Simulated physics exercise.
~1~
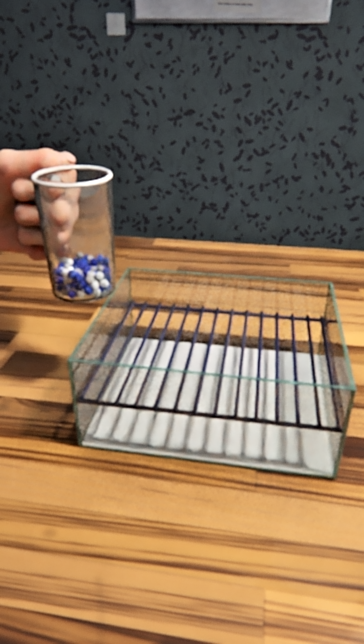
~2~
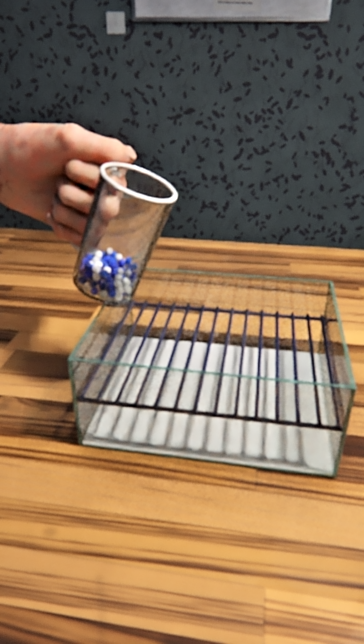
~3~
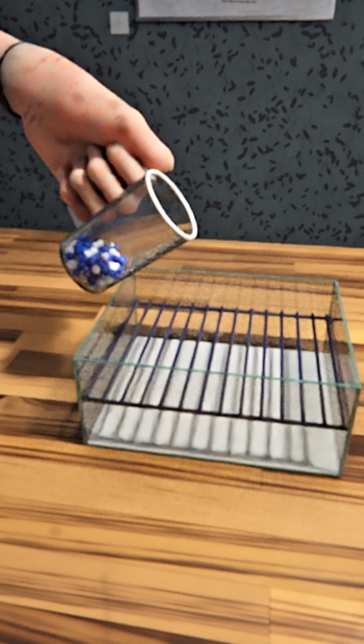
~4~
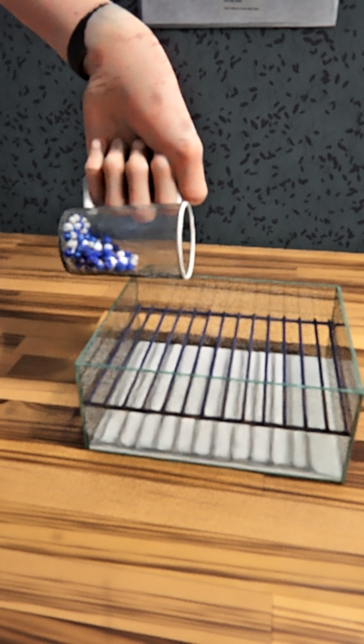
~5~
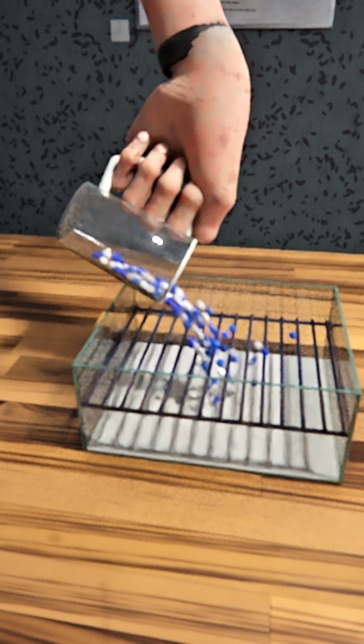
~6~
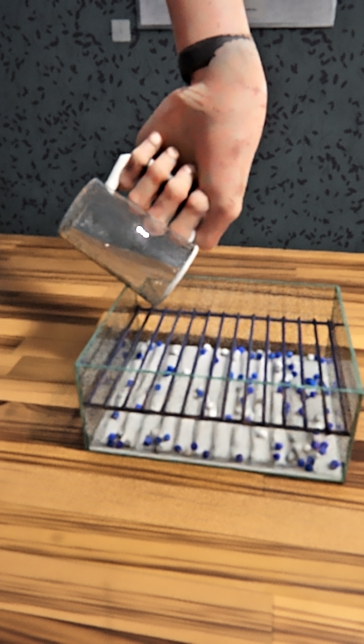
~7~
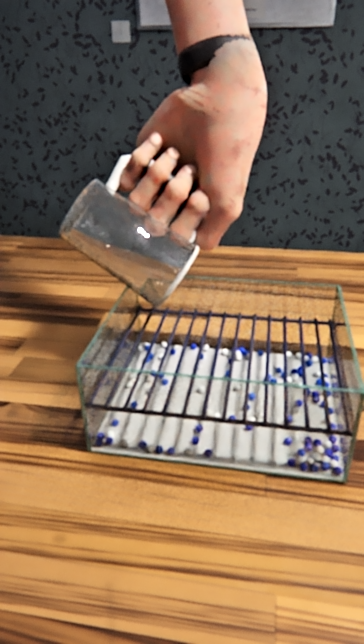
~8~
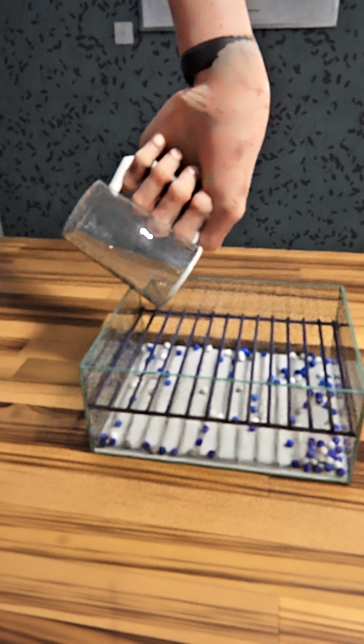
On a striped wooden tabletop, a hand tipping a clear cup, blue and white pieces pouring through wires into a glass box.
